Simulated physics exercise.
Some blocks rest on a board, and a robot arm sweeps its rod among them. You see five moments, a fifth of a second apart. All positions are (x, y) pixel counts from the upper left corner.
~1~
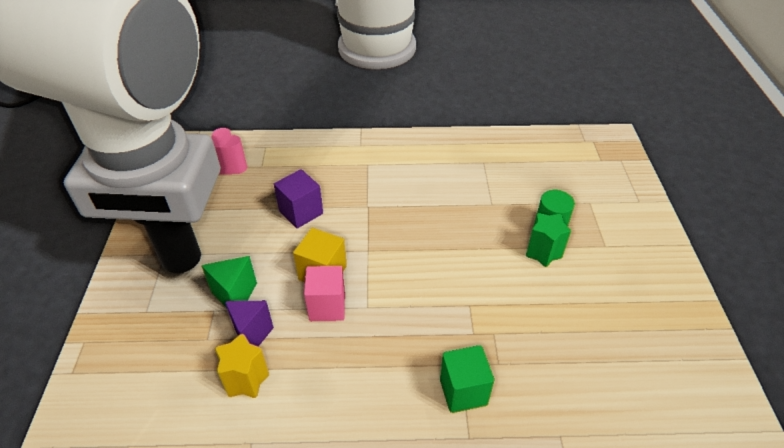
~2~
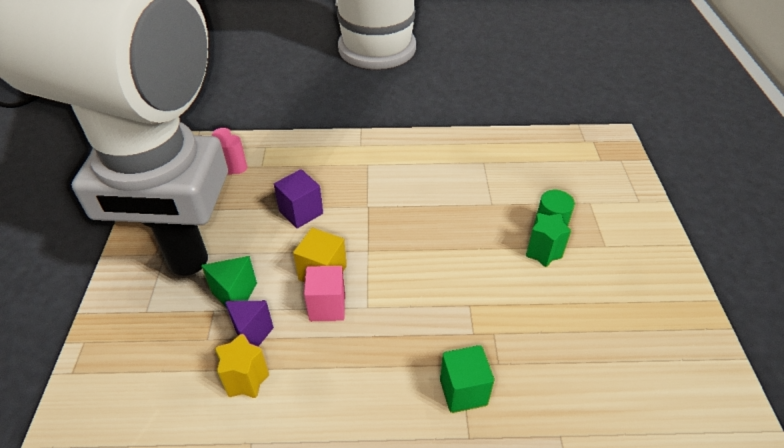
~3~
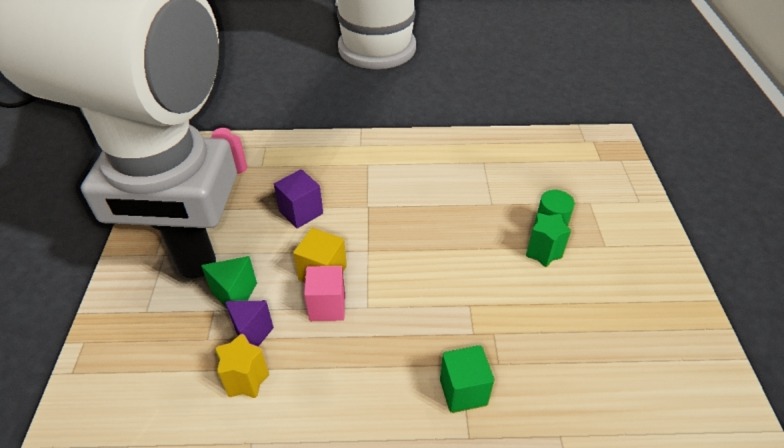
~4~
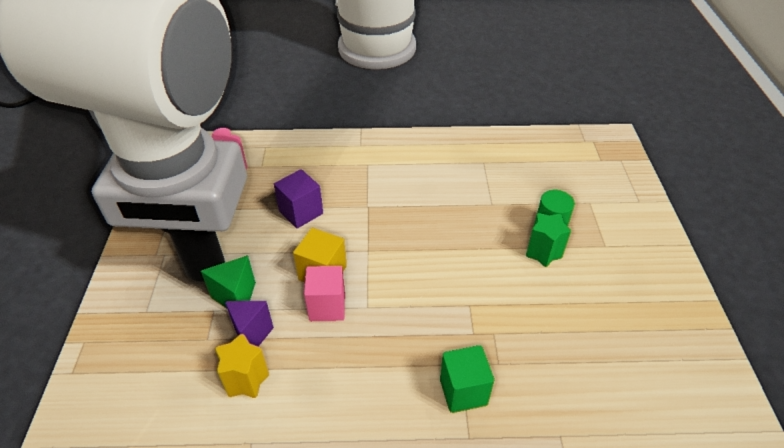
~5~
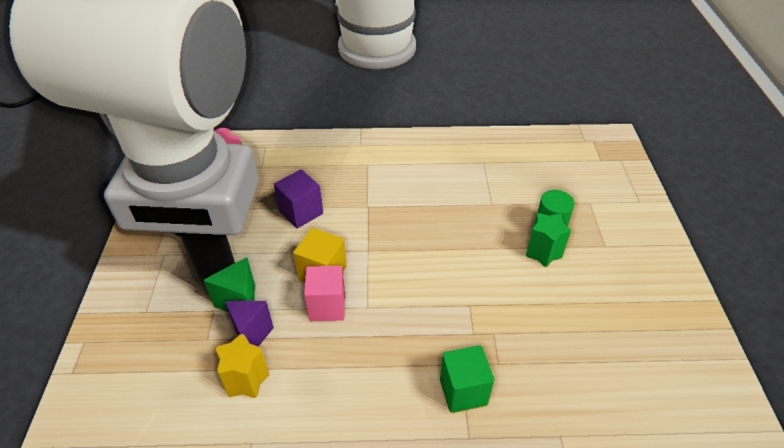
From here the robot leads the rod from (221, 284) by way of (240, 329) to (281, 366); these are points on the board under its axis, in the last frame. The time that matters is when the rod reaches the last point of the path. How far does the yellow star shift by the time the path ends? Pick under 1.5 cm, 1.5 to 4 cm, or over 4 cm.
It goes a little way, 1.5 to 4 cm.
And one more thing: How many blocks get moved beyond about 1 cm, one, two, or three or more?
Going by the path, three or more of them shift by more than about 1 cm.
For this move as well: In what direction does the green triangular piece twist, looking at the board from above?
It makes a counterclockwise turn.
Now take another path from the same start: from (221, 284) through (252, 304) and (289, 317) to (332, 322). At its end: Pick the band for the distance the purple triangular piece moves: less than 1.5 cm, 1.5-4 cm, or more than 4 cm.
Range: Under 1.5 cm.
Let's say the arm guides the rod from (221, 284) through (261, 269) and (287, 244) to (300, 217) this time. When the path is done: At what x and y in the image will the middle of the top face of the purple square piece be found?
At roughly (303, 164).
On the path given first. One third of the way, rod at (227, 301); green triangular piece at (256, 295), turned 25° anticlockwise; yellow star at (238, 360), turned 10° clockwise; purple triangular piece at (248, 319).
Two thirds of the way, rod at (247, 329); green triangular piece at (281, 304), turned 60° anticlockwise; yellow star at (245, 371), turned 70° clockwise; purple triangular piece at (263, 340), turned 20° anticlockwise.
At the end, rod at (278, 353); green triangular piece at (299, 313), turned 105° anticlockwise; yellow star at (245, 374), turned 75° clockwise; purple triangular piece at (294, 366), turned 30° anticlockwise; pink square piece not moved.
